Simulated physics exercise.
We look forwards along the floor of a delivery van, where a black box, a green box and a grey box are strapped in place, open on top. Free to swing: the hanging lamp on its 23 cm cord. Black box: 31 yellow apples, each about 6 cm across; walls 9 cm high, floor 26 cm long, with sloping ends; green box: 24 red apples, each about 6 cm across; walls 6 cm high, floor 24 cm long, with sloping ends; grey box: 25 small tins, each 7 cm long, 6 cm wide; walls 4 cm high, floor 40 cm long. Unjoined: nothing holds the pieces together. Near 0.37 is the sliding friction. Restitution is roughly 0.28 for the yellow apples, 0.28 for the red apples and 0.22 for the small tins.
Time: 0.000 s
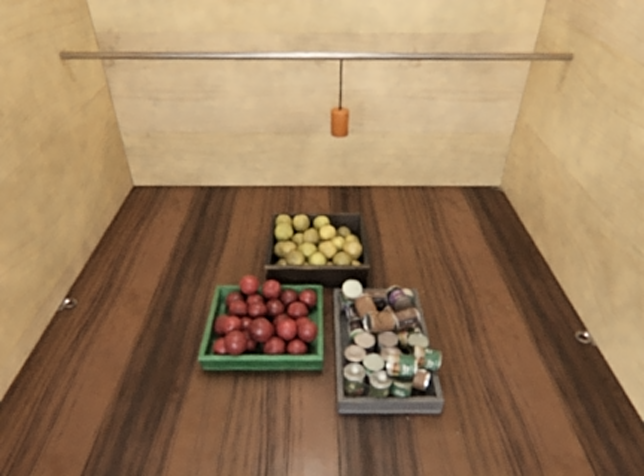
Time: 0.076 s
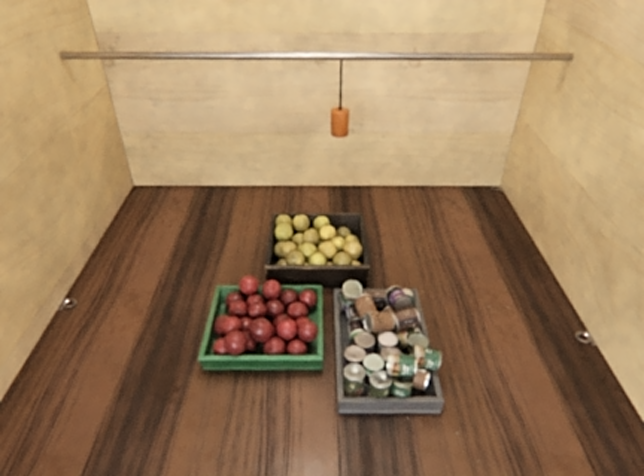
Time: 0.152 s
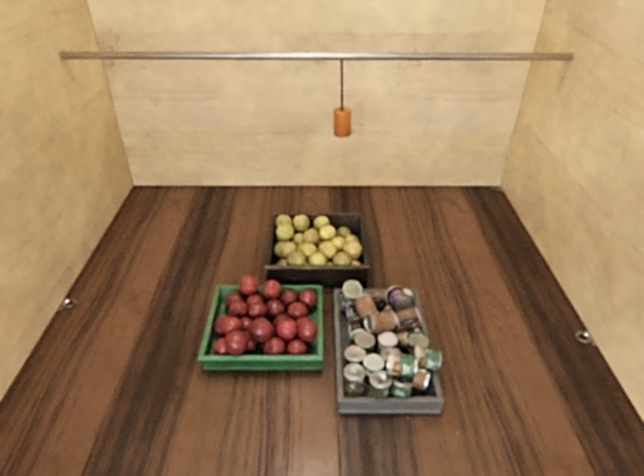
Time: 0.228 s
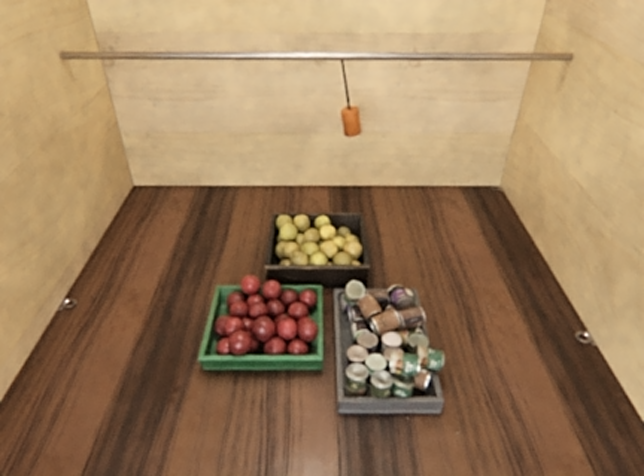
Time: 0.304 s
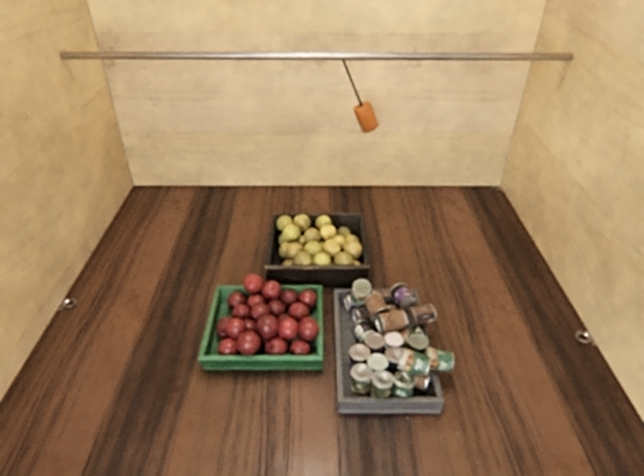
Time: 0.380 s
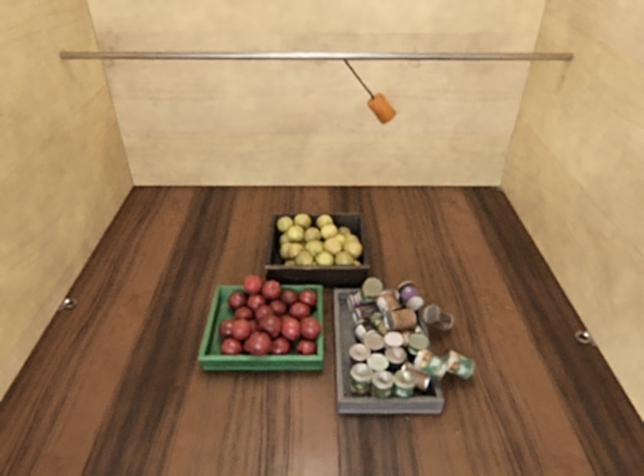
Three open boxes of yellow apples, red apples and small tins sat on a wooden floor; the hanging orange lamp swung right, the fruit and tins shifted rightward, and a couple of tins slid over the grey box's side.
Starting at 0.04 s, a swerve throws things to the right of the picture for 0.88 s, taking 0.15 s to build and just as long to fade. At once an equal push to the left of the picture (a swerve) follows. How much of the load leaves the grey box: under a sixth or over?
Above one sixth.
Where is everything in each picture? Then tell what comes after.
In the first frame (we follow the rim corner now nearest the camera), grey box at (341, 397); black box at (267, 265); lamp swung 0°; nothing out yet.
In the second frame, grey box at (341, 397); lamp swung 0°.
In the third frame, grey box at (341, 397); lamp swung 2°.
In the fourth frame, grey box at (341, 397); lamp swung 10°.
In the fifth frame, grey box at (341, 397); lamp swung 24°; 1 out, the lowest tin at (437, 360).
In the sixth frame, grey box at (341, 397); black box at (267, 265); lamp swung 39°; 2 out, the lowest tin at (457, 364).
After 0.70 s, 0 of 31 out of the black box, 2 of 24 out of the green box and 6 of 25 out of the grey box.
After 1.11 s, 0 of 31 out of the black box, 3 of 24 out of the green box and 7 of 25 out of the grey box.
After 1.67 s, 0 of 31 out of the black box, 6 of 24 out of the green box and 7 of 25 out of the grey box.
Final count (at 2.40 s), 0 of 31 out of the black box, 6 of 24 out of the green box and 7 of 25 out of the grey box. Asked share, 7 of 25, 28 per cent.
